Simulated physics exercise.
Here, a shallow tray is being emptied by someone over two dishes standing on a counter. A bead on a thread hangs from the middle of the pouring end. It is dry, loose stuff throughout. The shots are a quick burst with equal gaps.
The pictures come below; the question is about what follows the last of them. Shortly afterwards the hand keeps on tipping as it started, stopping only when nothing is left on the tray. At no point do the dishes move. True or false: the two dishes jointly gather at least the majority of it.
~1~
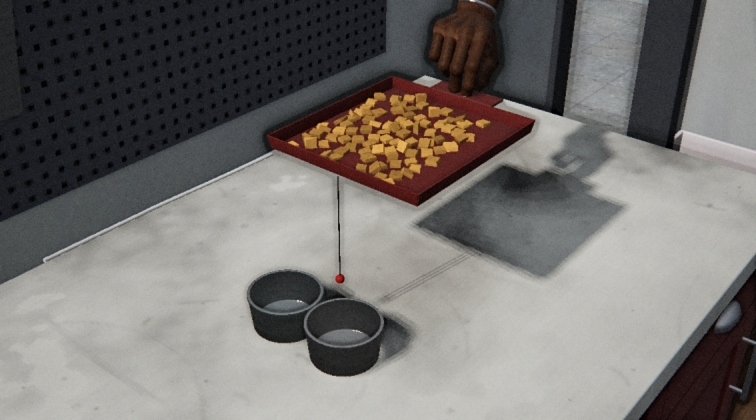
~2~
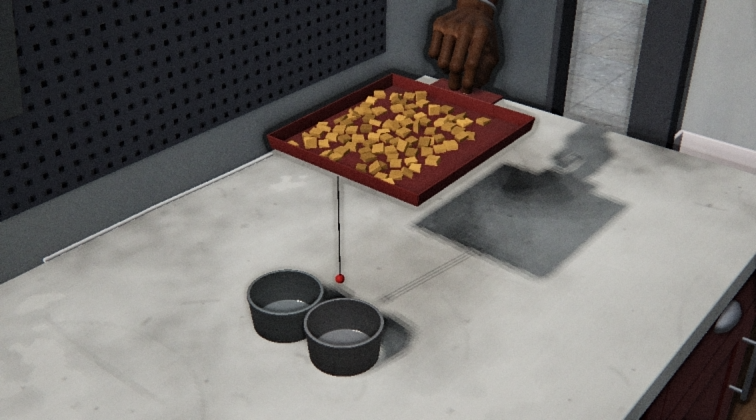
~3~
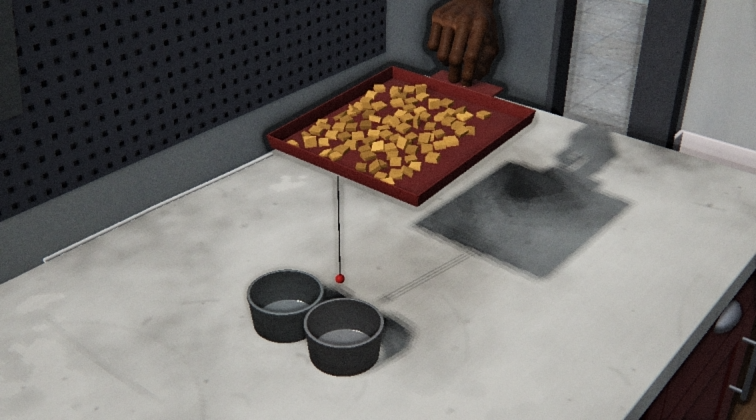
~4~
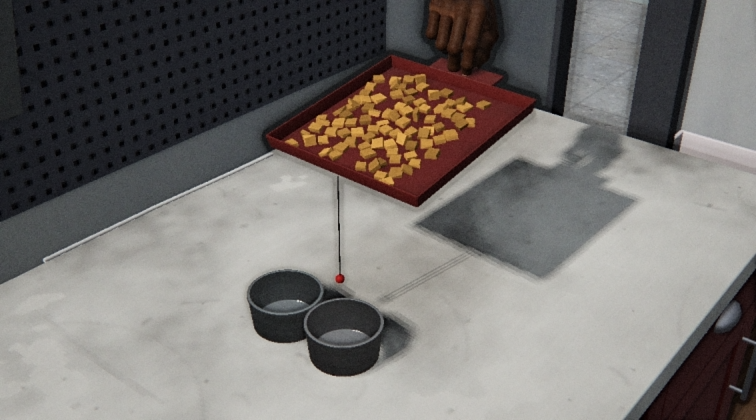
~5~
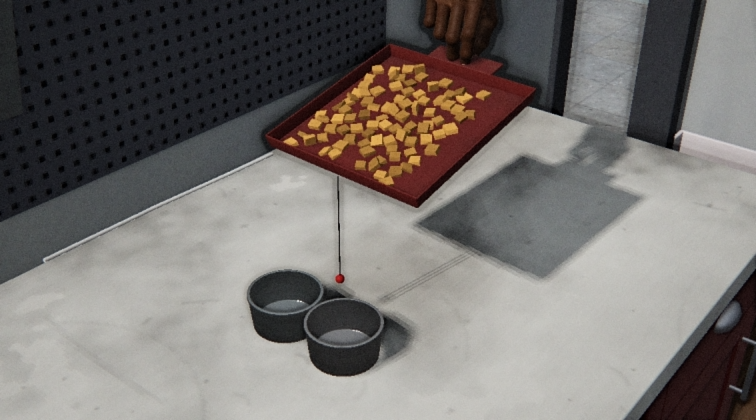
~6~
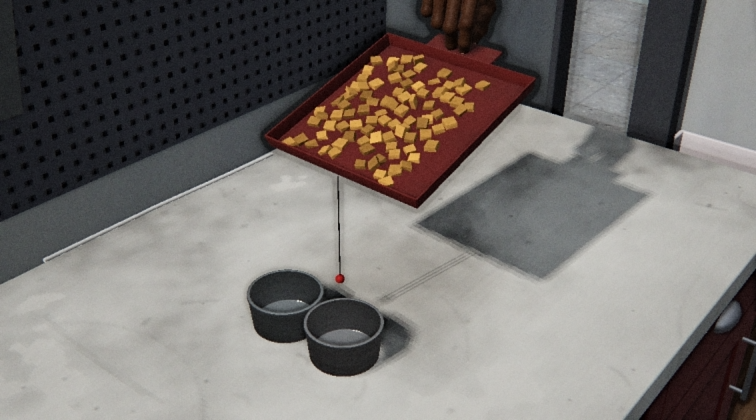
True, they gather the majority.
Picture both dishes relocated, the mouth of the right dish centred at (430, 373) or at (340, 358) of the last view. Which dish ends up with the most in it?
In the first try it's the one on the left, and in the second it's the one on the left.
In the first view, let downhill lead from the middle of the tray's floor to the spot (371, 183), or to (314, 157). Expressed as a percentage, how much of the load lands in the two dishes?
Shares: 50 %, then 40 %.
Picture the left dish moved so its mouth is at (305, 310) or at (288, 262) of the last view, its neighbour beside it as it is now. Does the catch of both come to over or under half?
Try 1: In excess of half; try 2: Not up to half.
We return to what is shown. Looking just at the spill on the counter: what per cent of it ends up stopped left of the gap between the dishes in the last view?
I reckon around 50 per cent.
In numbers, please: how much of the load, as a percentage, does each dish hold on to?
Left dish: Roughly 30 per cent; right dish: Roughly 40 per cent.
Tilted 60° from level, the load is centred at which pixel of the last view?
(346, 136).
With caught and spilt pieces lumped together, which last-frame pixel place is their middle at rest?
(327, 345).
Just after the last frame, tray tipped steeply; almost all on the tray; just a few in the air.
A moment on, tray tipped right over; almost all on the tray; just a few in the right dish; just a few in the left dish; just a few outside both; just a few in the air.
Further on, tray tipped past a quarter turn; roughly a third in the right dish; roughly a third in the left dish; roughly a quarter outside both.
When it is over, tray tipped past a quarter turn; roughly a third in the right dish; roughly a third in the left dish; roughly a quarter outside both.
